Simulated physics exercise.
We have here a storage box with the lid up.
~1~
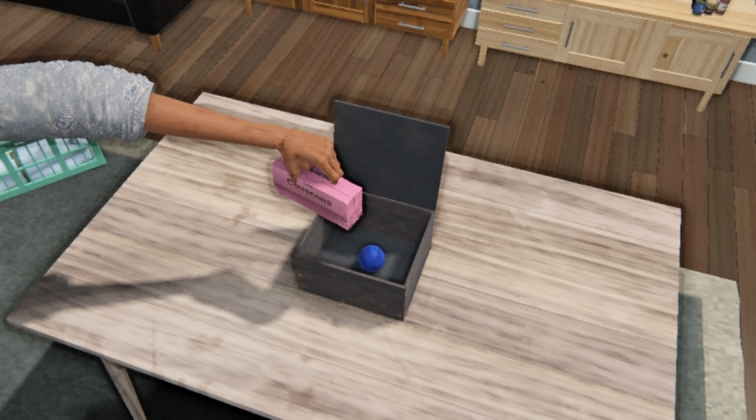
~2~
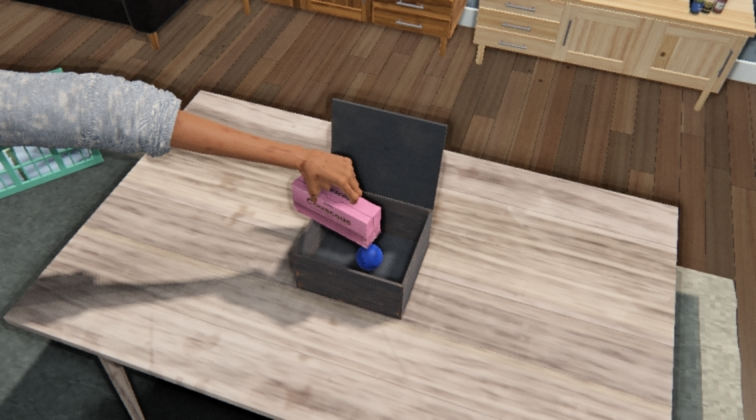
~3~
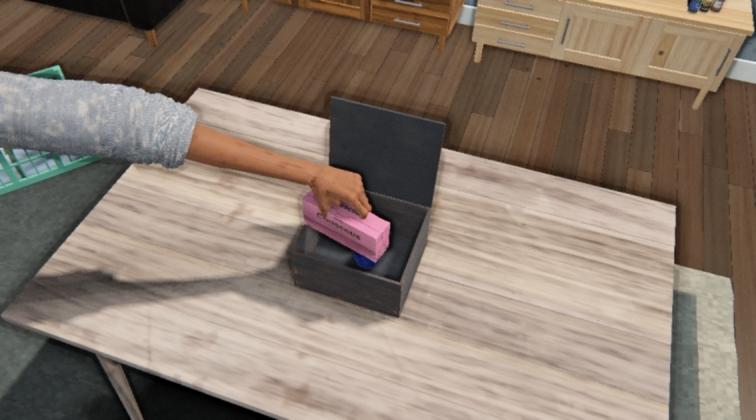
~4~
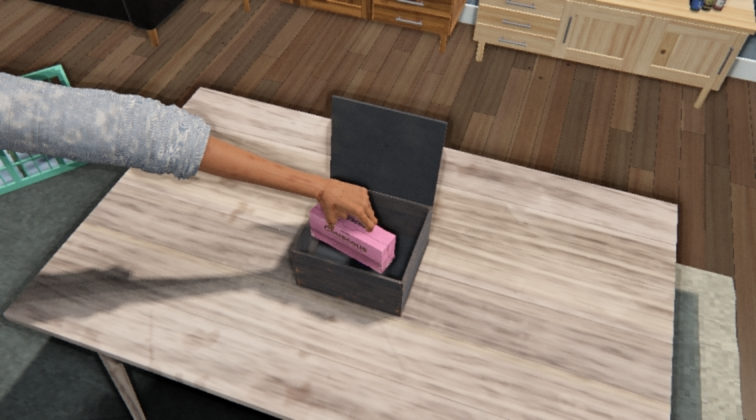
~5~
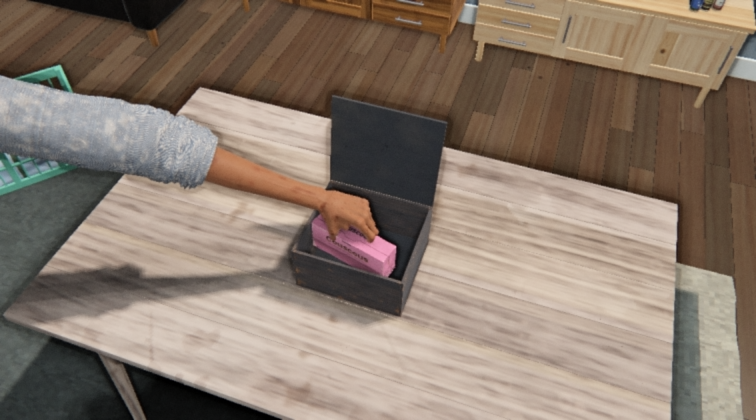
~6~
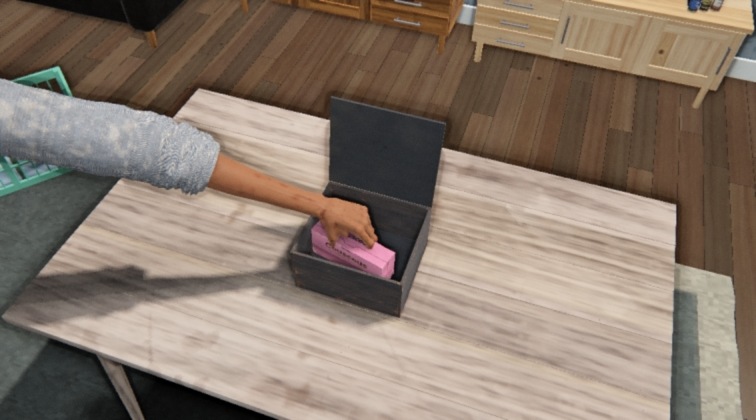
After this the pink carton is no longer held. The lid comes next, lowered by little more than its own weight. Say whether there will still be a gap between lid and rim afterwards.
There will be no gap.
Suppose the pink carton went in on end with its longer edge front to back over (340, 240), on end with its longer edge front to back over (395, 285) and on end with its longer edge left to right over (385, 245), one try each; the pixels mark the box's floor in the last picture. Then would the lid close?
1: Open. 2: Open. 3: Closed.
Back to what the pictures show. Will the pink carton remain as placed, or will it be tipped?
By the end the pink carton has kept its angle.
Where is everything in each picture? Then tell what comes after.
Coming down; pink carton (317, 190); blue ball (371, 259), in the first picture.
Coming down; pink carton (336, 209); blue ball (369, 257), in the second picture.
Coming down; pink carton (346, 223), in the third picture.
Coming down; pink carton (352, 235), in the fourth picture.
Coming down; pink carton (354, 246), in the fifth picture.
In place under the hand; pink carton (353, 252), in the sixth picture.
Then, 0.90 s on from there, lid starting down; pink carton shifted a little near (351, 271); blue ball shifted a little.
Then, 1.60 s on from there, lid 57° above the rim; pink carton shifted a little near (351, 271); blue ball shifted about its own width.
Then, 2.00 s on from there, lid 11° above the rim; pink carton shifted a little near (351, 271); blue ball shifted about its own width.
In the end, lid shut; moved from the start, pink carton and blue ball. At the end, from the last picture's camera, pink carton near (351, 271).
